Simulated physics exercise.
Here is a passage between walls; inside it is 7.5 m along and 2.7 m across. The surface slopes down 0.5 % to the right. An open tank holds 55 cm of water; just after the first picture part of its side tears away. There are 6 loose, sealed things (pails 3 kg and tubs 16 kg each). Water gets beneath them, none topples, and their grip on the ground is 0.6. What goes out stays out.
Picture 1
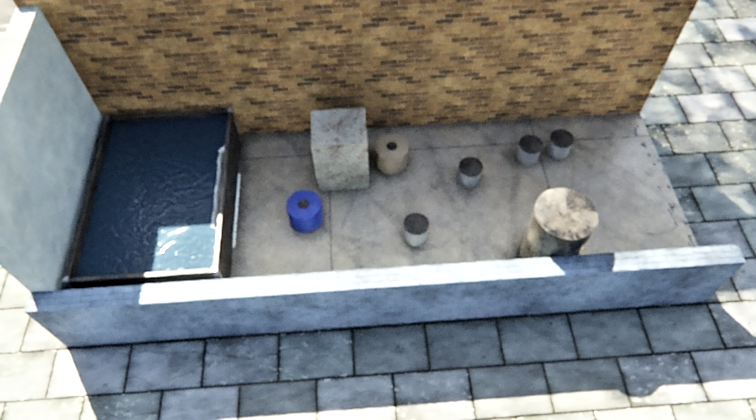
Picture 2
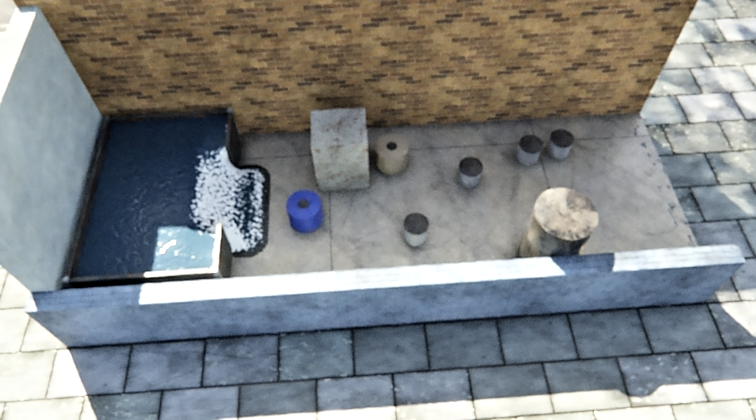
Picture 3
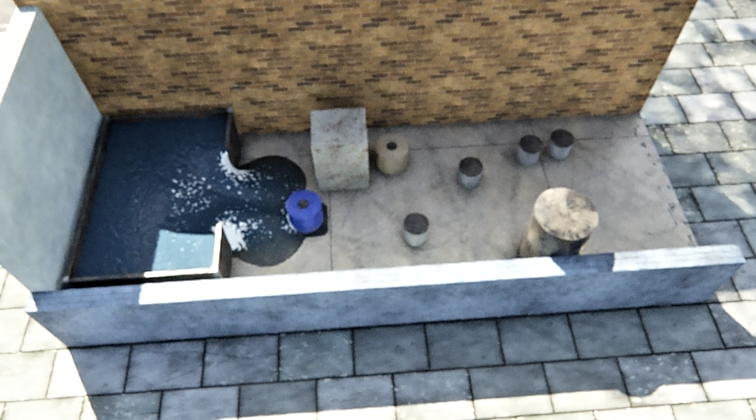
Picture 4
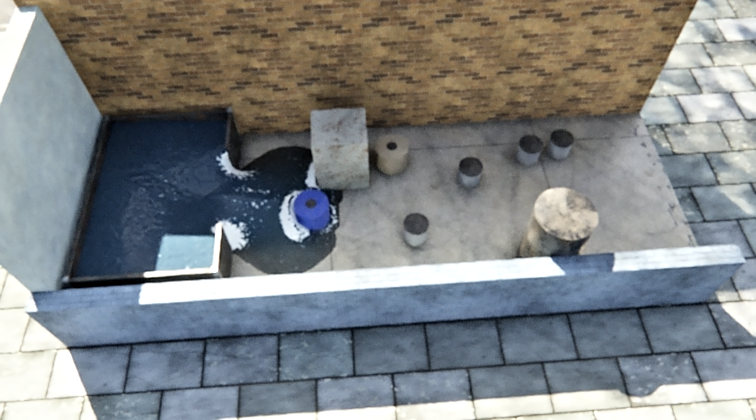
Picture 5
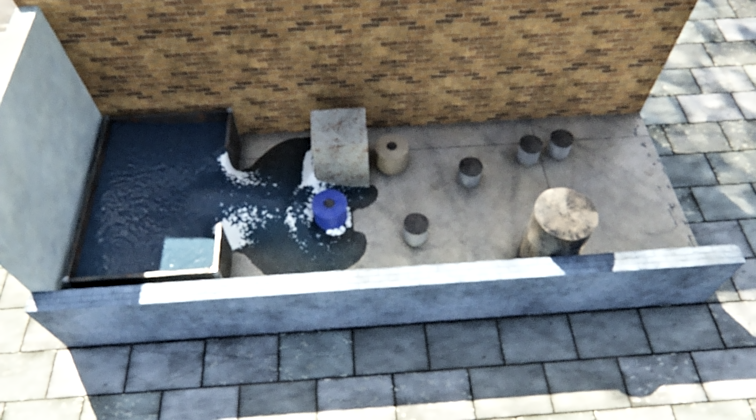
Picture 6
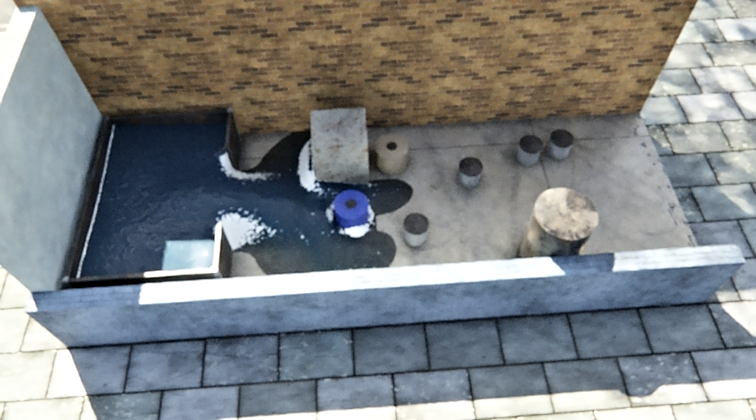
Walled passage beside a brick wall, with water bursting from a tank, spreading right around a block and pushing a blue tub rightward.
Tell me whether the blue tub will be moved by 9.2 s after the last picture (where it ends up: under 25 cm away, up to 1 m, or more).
The blue tub ends far away.
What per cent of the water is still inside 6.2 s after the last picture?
About 72 per cent.
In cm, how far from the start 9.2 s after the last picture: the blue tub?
Roughly 500 cm.
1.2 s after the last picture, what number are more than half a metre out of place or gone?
I count 3.
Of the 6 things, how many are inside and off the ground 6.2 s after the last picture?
I count 0.
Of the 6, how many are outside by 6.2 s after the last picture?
By then 4.
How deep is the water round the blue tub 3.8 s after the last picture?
About 7 cm.
Then, 1.2 s after the last picture the blue tub is near (515, 213), 2.7 m from its start, aground; 0 of 6 are out; 2 afloat.
Then, 3.8 s after the last picture the blue tub is near (653, 152), 4.7 m from its start, aground; 4 of 6 are out; 0 afloat.
Then, 6.2 s after the last picture the blue tub is near (676, 159), 5.0 m from its start, aground; 4 of 6 are out; 0 afloat.
Then, 9.2 s after the last picture the blue tub is near (676, 159), 5.0 m from its start, aground; 4 of 6 are out; 0 afloat.
